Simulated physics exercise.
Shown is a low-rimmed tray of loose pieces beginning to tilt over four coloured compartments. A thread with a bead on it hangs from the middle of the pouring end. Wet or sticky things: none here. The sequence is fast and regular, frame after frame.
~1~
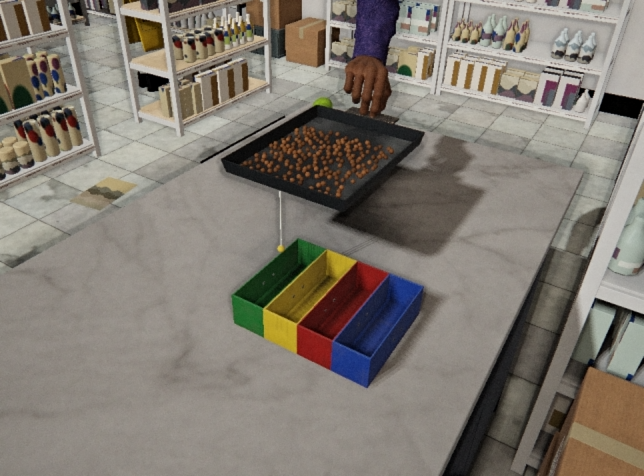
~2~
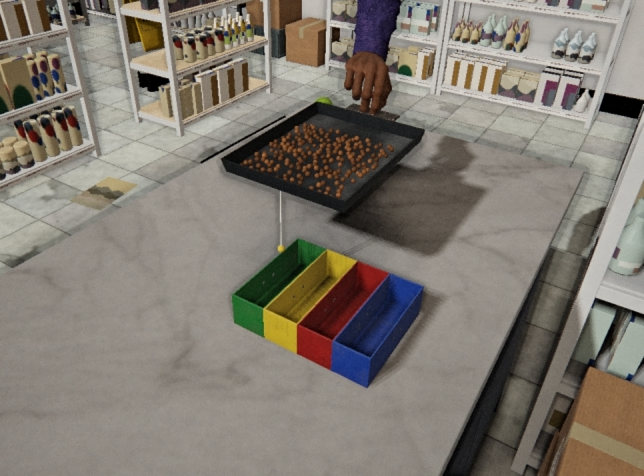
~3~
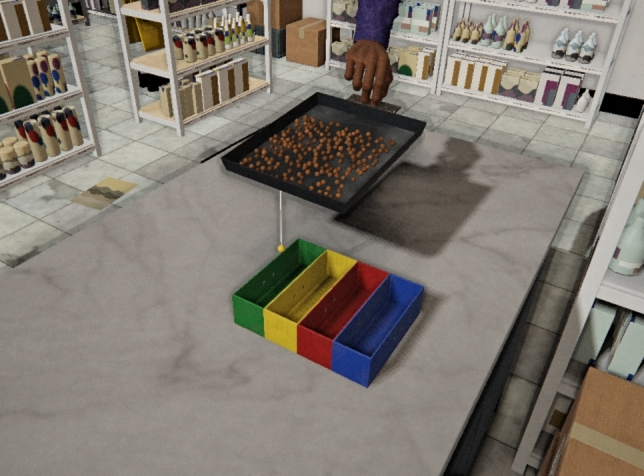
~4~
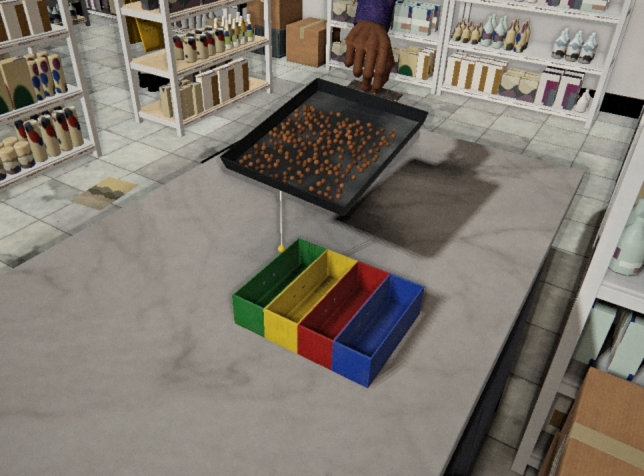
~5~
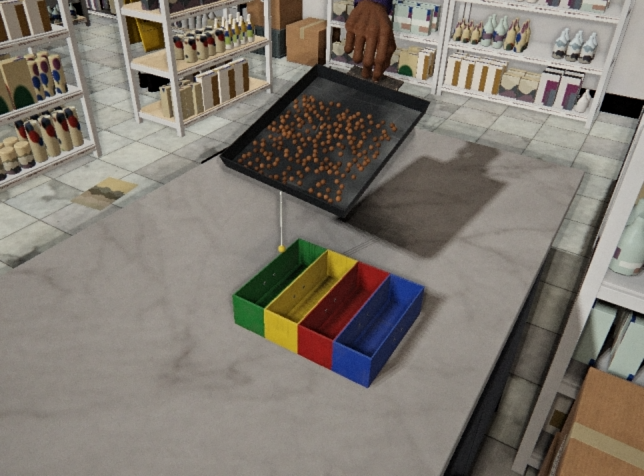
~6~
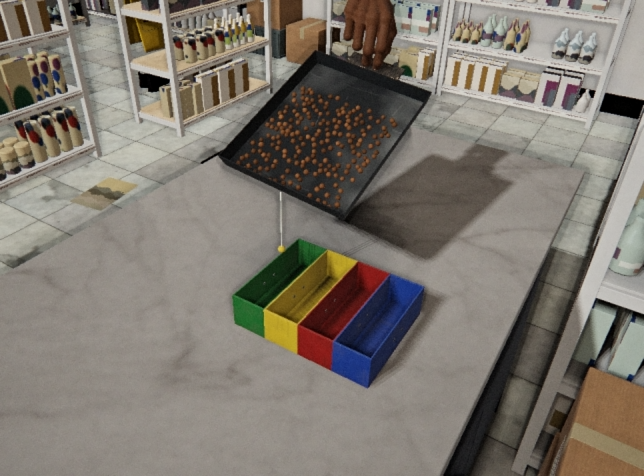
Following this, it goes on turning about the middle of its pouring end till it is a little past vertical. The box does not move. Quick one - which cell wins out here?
The yellow one wins out.
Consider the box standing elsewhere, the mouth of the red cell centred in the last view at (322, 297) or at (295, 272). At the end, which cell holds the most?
The first time it is the cell in red, and the second time it is the blue cell.
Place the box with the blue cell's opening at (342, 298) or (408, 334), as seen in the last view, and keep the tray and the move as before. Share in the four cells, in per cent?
100 %, 90 %.
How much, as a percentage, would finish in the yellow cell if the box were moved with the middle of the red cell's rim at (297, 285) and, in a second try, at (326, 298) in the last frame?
Close to 0 in a hundred, then close to 30 in a hundred.
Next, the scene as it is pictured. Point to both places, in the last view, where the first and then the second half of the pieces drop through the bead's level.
Early half (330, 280), late half (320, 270).
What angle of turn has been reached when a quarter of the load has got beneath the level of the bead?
Around 85° at that moment.
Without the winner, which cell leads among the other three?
Ranked number two: The red cell.
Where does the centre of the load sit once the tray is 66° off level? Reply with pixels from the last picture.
I'd mark it close to (316, 202).
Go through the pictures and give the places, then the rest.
The first picture shows corners of the pouring end near (225, 159) and (344, 198), level; middle of the load near (315, 156), cereal balls; bead on its thread near (281, 249); green cell near (248, 313); yellow cell near (280, 328); red cell near (314, 345); blue cell near (351, 362).
The second picture shows corners of the pouring end near (225, 158) and (344, 199), level; middle of the load near (315, 155).
The third picture shows corners of the pouring end near (225, 157) and (344, 201), tipped barely, lowest at the right corner; middle of the load near (315, 151).
The fourth picture shows corners of the pouring end near (225, 156) and (344, 204), tipped a little, lowest at the right corner; middle of the load near (315, 145).
The fifth picture shows corners of the pouring end near (224, 155) and (344, 207), tipped clearly, lowest at the right corner; middle of the load near (315, 141).
The sixth picture shows corners of the pouring end near (223, 155) and (343, 210), tipped clearly, lowest at the right corner; middle of the load near (314, 140), the whole lot on the move; green cell near (249, 314); yellow cell near (281, 329); red cell near (315, 345); blue cell near (351, 362).
Shortly afterwards, tray tipped steeply; the bulk on the tray; only a few in the red cell; only a few in the yellow cell; a little falling or outside the box.
Next, tray tipped past a quarter turn; near a third on the tray; near a quarter in the yellow cell; near a quarter in the red cell; only a few in the green cell; near a quarter falling or outside the box.
Some moments later, tray tipped past a quarter turn; near half in the yellow cell; near a third in the red cell; a little in the green cell; only a few falling or outside the box.
In the end, tray tipped past a quarter turn; near half in the yellow cell; near a third in the red cell; a little in the green cell; none at all in the blue cell; only a few outside the box.
